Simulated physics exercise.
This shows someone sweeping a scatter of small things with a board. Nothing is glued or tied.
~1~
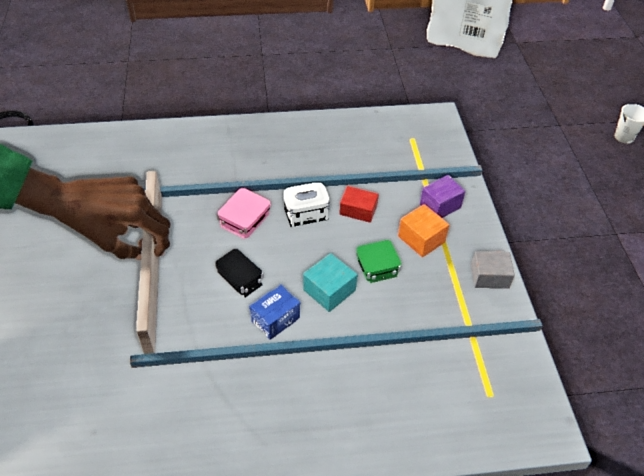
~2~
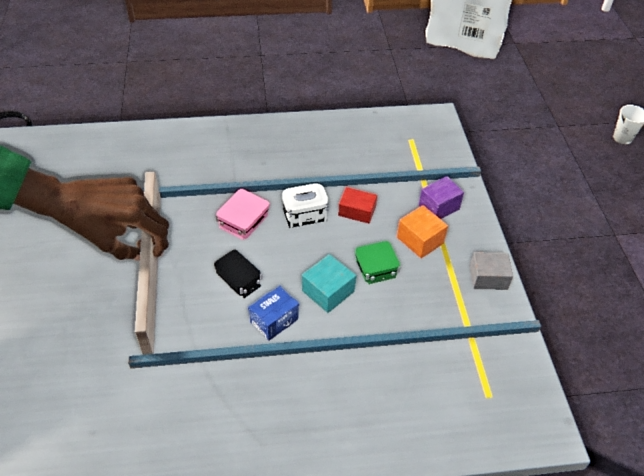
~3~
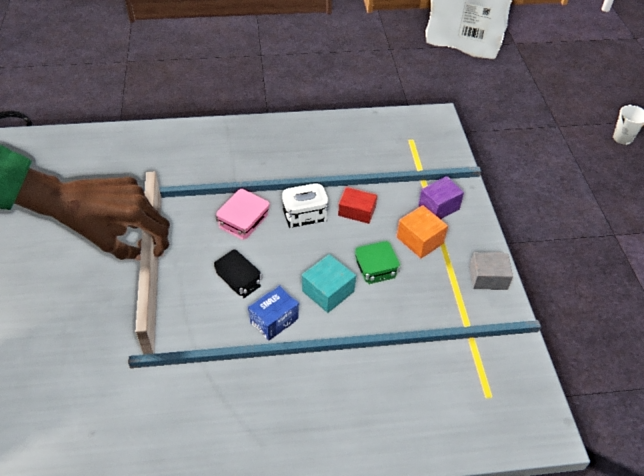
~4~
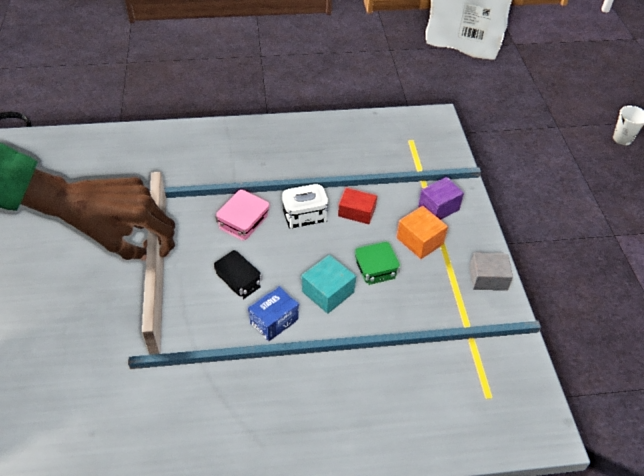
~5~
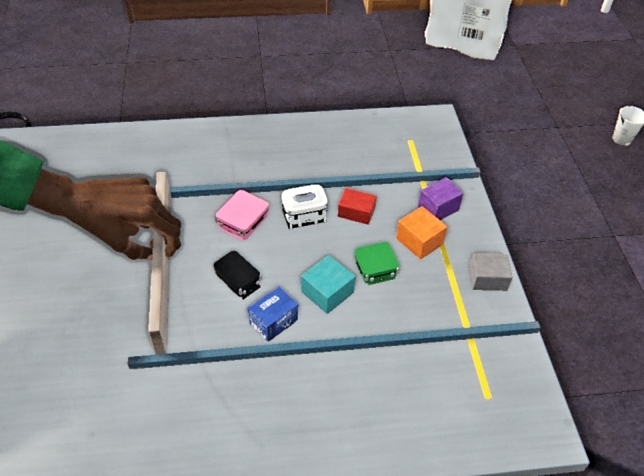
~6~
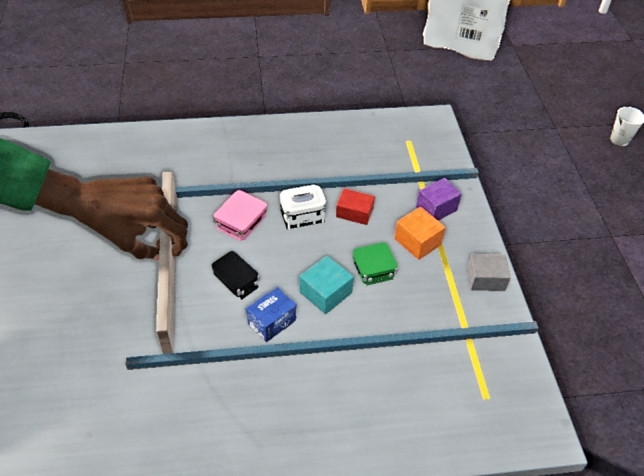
At first, a hand holds a wooden board upright at the left end of two blue rails, with small colourful blocks and cases scattered between them. The board stays nearly still, then the hand slides it slightly right, still short of the objects, which keep their places.
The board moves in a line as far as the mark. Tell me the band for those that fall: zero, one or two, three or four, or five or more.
As it turns out, the number that fall off is three or four.
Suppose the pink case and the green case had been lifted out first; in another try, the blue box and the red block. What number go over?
It would be 2 and 2.
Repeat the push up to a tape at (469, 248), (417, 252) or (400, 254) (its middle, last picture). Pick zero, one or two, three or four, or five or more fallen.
The falls would be more than four; one to two; 1 or 2.
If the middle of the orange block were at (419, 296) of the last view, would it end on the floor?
It holds on.
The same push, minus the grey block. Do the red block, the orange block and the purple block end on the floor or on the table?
The red block comes down; the orange block survives; the purple block comes down.
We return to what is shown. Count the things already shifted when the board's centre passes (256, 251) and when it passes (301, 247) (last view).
At the one place 4, at the other 7.
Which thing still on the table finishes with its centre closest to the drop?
The white case.
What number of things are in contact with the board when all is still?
In contact: 3.
Early on, none off yet; grey block at rest near (488, 273); purple block at rest near (439, 200); orange block at rest near (420, 233).
A while later, none off yet; grey block at rest near (488, 273); purple block travelled a little near (453, 201); orange block moving near (424, 230).
Further along, none off yet; grey block travelled a little near (500, 269); purple block on its side near (511, 234); orange block travelled about its own width near (447, 219).
Finally, the number that fall off is three or four; lost, red block, purple block and grey block.
